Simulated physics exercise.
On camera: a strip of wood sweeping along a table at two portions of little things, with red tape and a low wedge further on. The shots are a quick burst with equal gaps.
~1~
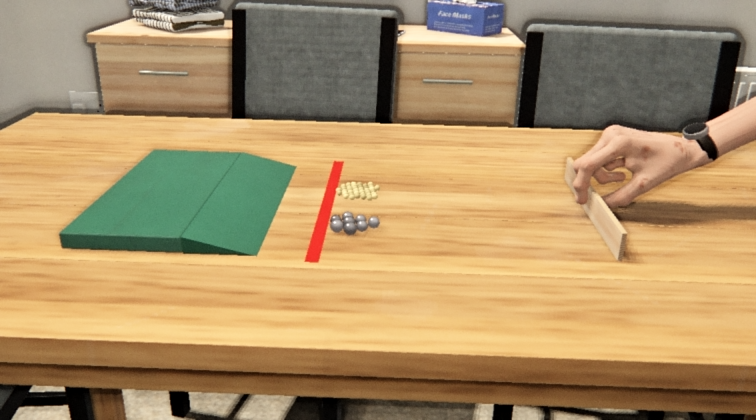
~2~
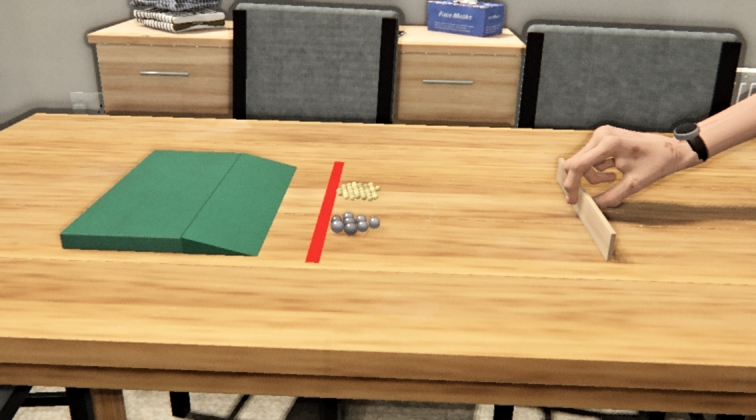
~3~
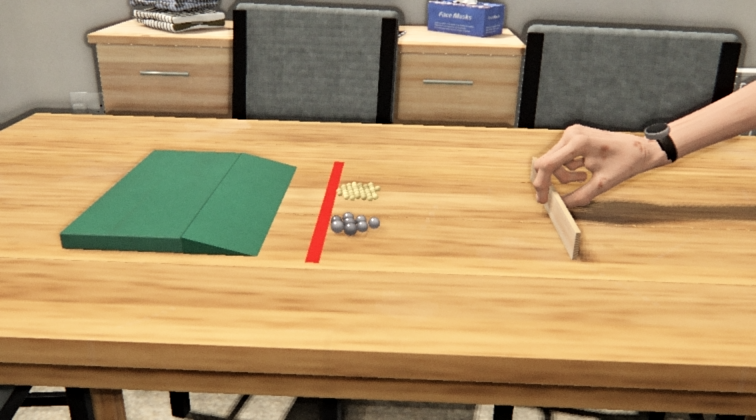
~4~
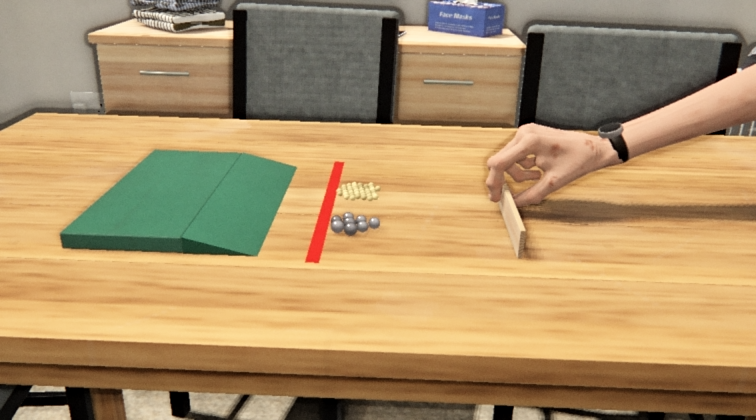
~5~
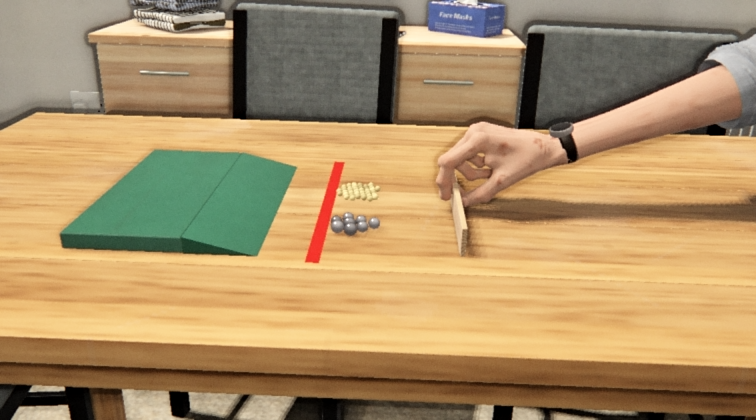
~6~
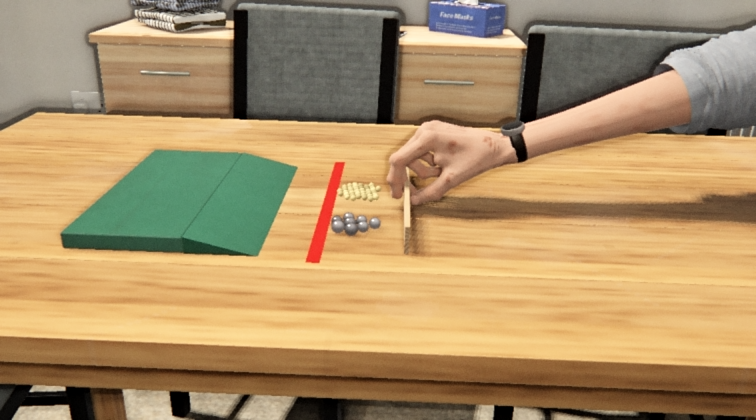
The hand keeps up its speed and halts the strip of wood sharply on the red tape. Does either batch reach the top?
Near batch: It reaches the top with some. Far batch: It reaches the top with some.
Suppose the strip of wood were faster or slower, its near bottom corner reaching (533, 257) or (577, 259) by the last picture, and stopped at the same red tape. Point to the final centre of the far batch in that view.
One: (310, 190). Two: (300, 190).
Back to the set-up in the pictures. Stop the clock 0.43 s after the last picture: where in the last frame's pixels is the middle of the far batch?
Close to (180, 167).
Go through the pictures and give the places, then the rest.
The first frame shows strip of wood near (617, 239), at rest; red tape near (338, 165); top of the ramp near (186, 230); near batch near (349, 223), a few steel balls; far batch near (356, 191), some soya beans.
The second frame shows strip of wood near (607, 239); far batch near (357, 192).
The third frame shows strip of wood near (573, 238); near batch near (349, 223).
The fourth frame shows strip of wood near (519, 236); far batch near (357, 192).
The fifth frame shows strip of wood near (462, 234); near batch near (349, 223).
The sixth frame shows strip of wood near (407, 232); red tape near (339, 166); top of the ramp near (187, 230); near batch near (350, 223); far batch near (357, 192).
Then, 0.07 s on from there, strip of wood still moving, near (347, 182); near batch the whole lot short of the ramp; far batch the whole lot short of the ramp.
Then, 0.15 s on from there, strip of wood stopped at the red tape; near batch near half on the ramp, near half short of the ramp; far batch near half on the ramp, near half short of the ramp.
Then, 0.43 s on from there, strip of wood stopped at the red tape; near batch the whole lot past the top; far batch the whole lot past the top.
In the end, strip of wood stopped at the red tape; near batch the whole lot past the top; far batch the whole lot past the top.
